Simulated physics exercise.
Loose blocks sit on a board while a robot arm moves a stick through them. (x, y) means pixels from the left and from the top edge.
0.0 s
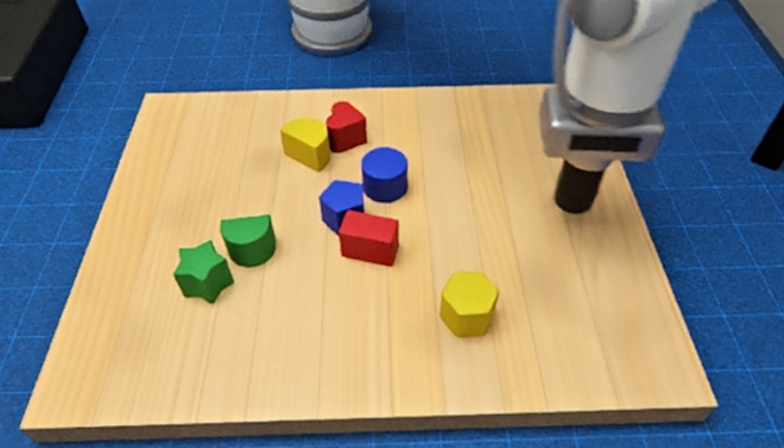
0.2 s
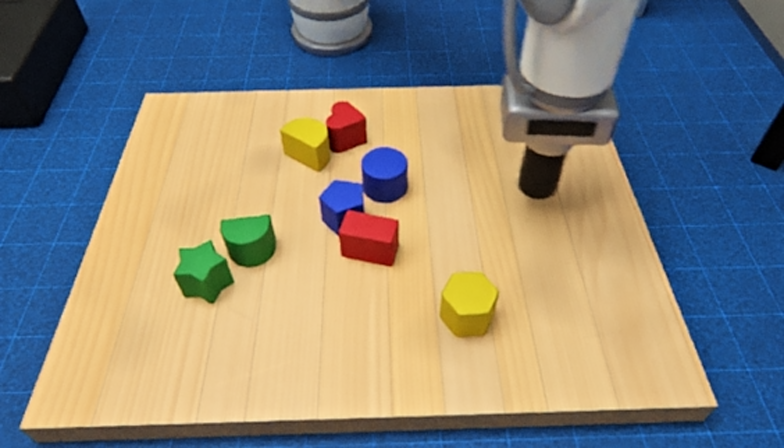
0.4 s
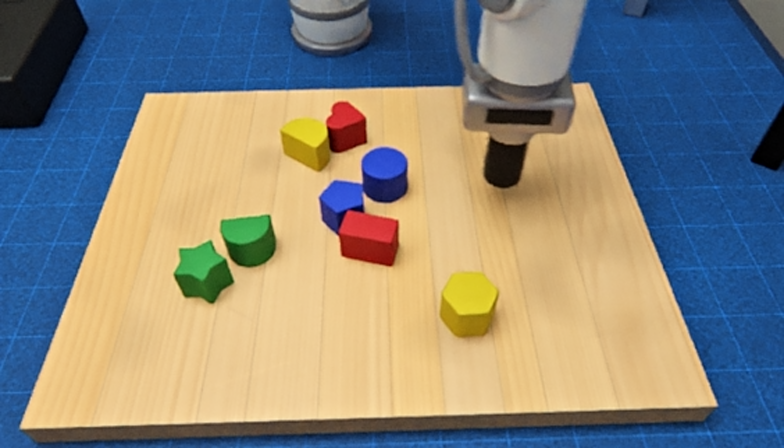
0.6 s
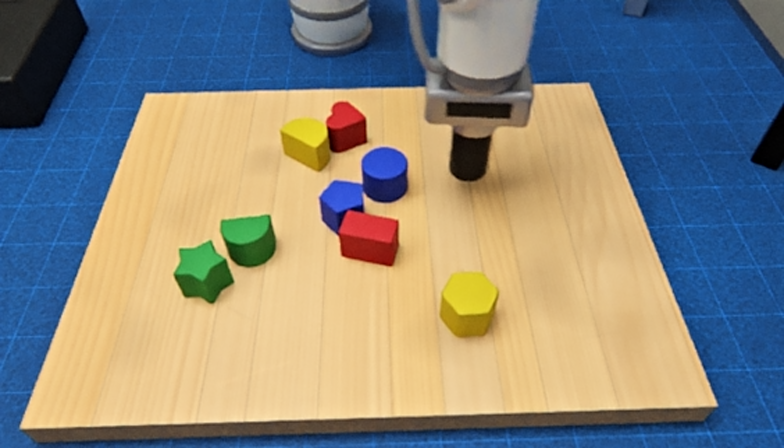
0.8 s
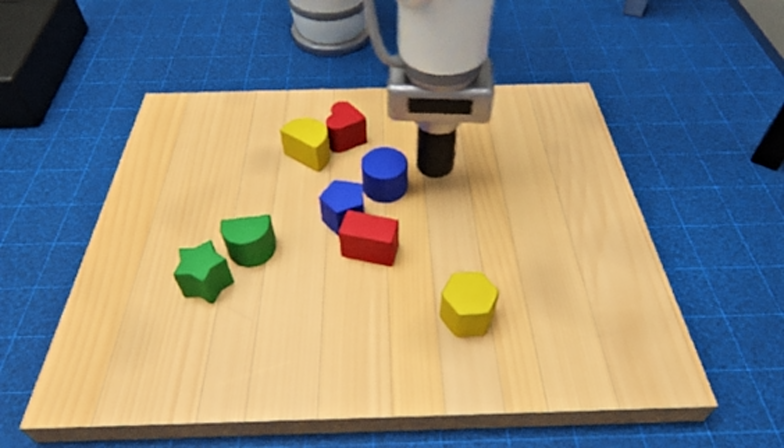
Robot arm moving a dark stick steadily leftward over a wooden board, nearing a blue cylinder while the coloured blocks stay still.
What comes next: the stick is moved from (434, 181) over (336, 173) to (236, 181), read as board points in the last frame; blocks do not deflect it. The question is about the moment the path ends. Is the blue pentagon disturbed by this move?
Answer: Moved.
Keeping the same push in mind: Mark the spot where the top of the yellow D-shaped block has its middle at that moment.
Located at (277, 124).
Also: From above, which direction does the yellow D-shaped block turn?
From above, it looks like the yellow D-shaped block goes clockwise.
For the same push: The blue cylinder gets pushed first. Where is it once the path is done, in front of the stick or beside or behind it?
It slips away.
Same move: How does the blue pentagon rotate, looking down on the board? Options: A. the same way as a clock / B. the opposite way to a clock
I choose B.
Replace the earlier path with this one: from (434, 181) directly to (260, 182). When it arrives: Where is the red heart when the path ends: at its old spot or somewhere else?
At the end of the path, the red heart remains in its old spot.
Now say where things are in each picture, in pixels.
In the first frame, lower end of the stick at (573, 201), tops of blocks, yellow D-shaped block at (307, 130), blue pentagon at (343, 194), red heart at (344, 114), blue cylinder at (384, 162).
In the second frame, stick at (537, 186), blocks as before.
In the third frame, stick at (502, 176), blocks as before.
In the fourth frame, stick at (468, 170), blocks as before.
In the fifth frame, stick at (435, 166), yellow D-shaped block at (307, 130), blue pentagon at (343, 194), red heart at (344, 114), blue cylinder at (384, 162).
The first path, step by step. One third of the way, stick at (367, 159); blue pentagon at (335, 198), turned 20° anticlockwise; blue cylinder at (332, 167).
Two thirds of the way, stick at (299, 159); yellow D-shaped block at (285, 124), turned 50° clockwise; blue pentagon at (332, 200), turned 35° anticlockwise; blue cylinder at (290, 178).
At the end, stick at (232, 166); yellow D-shaped block at (277, 124), turned 75° clockwise; blue pentagon at (332, 200), turned 35° anticlockwise; red heart not moved; blue cylinder at (286, 179).
